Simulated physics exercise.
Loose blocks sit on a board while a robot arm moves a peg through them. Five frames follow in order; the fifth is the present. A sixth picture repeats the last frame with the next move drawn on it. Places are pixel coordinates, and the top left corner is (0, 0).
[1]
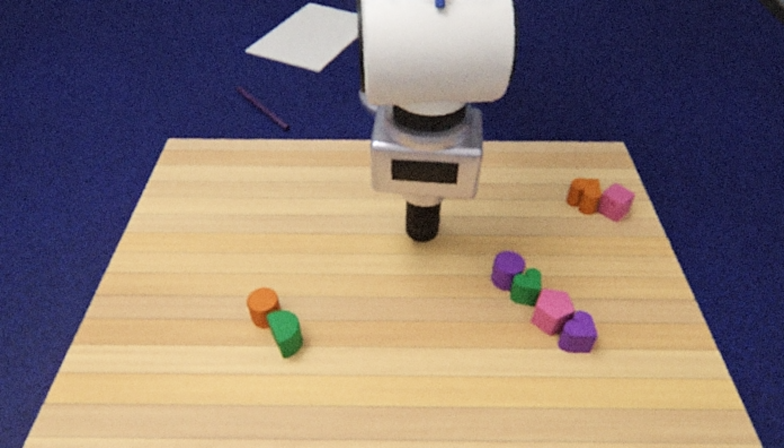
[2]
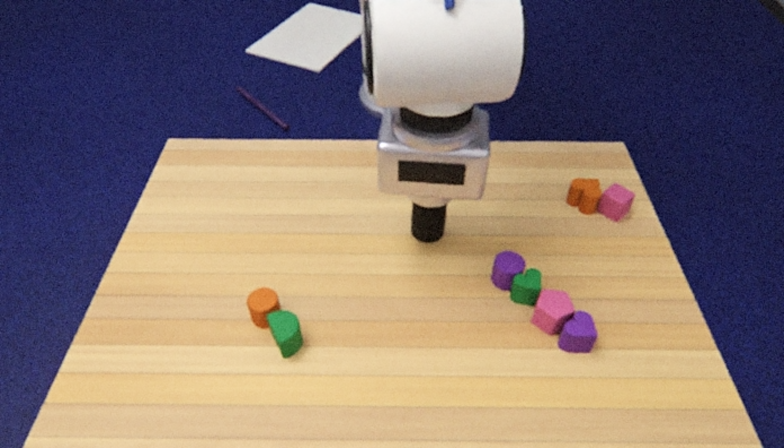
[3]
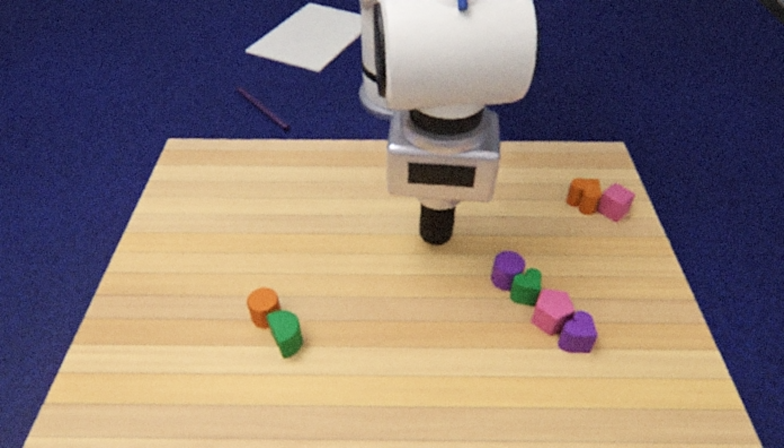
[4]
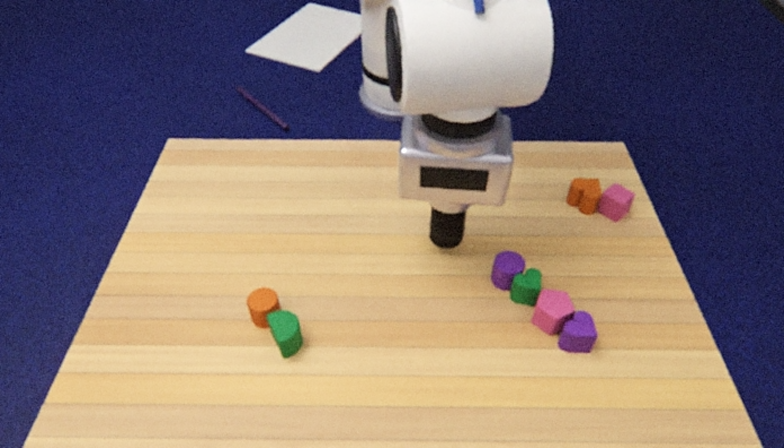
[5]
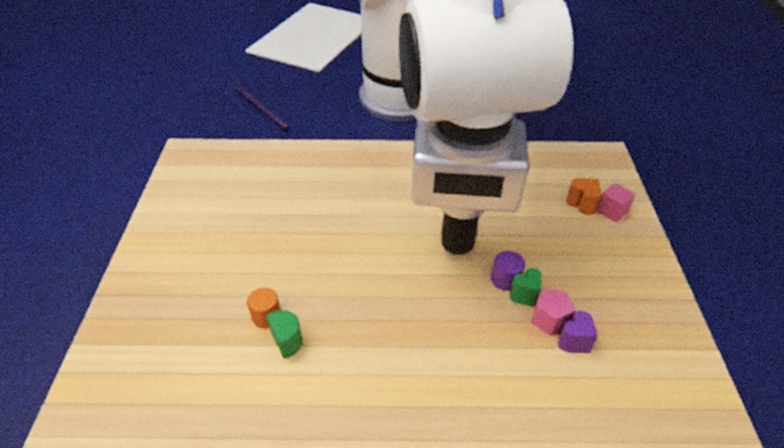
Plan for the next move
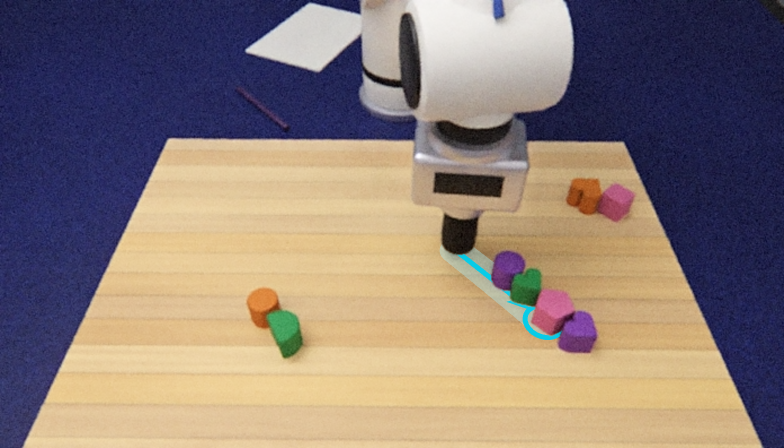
A white robot arm slid its black peg a short way right and slightly toward the viewer over a wooden board, nearing a purple cylinder, while the colorful blocks all stayed still.
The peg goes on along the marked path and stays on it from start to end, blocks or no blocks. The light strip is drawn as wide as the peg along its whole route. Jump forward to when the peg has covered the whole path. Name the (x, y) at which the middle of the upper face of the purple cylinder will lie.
At the end it should sit near (579, 292).
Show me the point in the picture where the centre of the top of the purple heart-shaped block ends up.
Its top middle will sit at (596, 342).
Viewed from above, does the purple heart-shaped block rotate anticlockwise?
I'd say no.
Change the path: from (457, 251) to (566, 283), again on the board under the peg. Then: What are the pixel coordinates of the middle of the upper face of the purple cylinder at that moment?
My estimate: (558, 288).
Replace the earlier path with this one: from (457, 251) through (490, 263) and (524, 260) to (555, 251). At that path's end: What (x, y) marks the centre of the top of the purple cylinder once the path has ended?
Somewhere near (539, 267).
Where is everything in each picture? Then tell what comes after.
In the first picture, peg tip at (422, 231); block tops, purple cylinder at (510, 261); green heart-shaped block at (530, 278); pink pentagonal block at (556, 302); purple heart-shaped block at (582, 325).
In the second picture, peg at (428, 232); blocks unchanged.
In the third picture, peg at (436, 234); blocks unchanged.
In the fourth picture, peg at (446, 237); blocks unchanged.
In the fifth picture, peg at (458, 243); purple cylinder at (510, 261); green heart-shaped block at (530, 278); pink pentagonal block at (556, 302); purple heart-shaped block at (582, 325).
Path on the board, from (457, 251) to (544, 321).
On the path given first. One third of the way, peg at (486, 265); purple cylinder at (519, 268); green heart-shaped block at (539, 283); pink pentagonal block at (565, 307); purple heart-shaped block at (586, 329), turned 15° clockwise.
Two thirds of the way, peg at (516, 289); purple cylinder at (554, 283); green heart-shaped block at (583, 291), turned 20° anticlockwise; pink pentagonal block at (597, 314), turned 55° clockwise; purple heart-shaped block at (596, 341), turned 55° clockwise.
At the end, peg at (547, 313); purple cylinder at (579, 292); green heart-shaped block at (611, 288); pink pentagonal block at (606, 316), turned 75° clockwise; purple heart-shaped block at (596, 342), turned 60° clockwise.
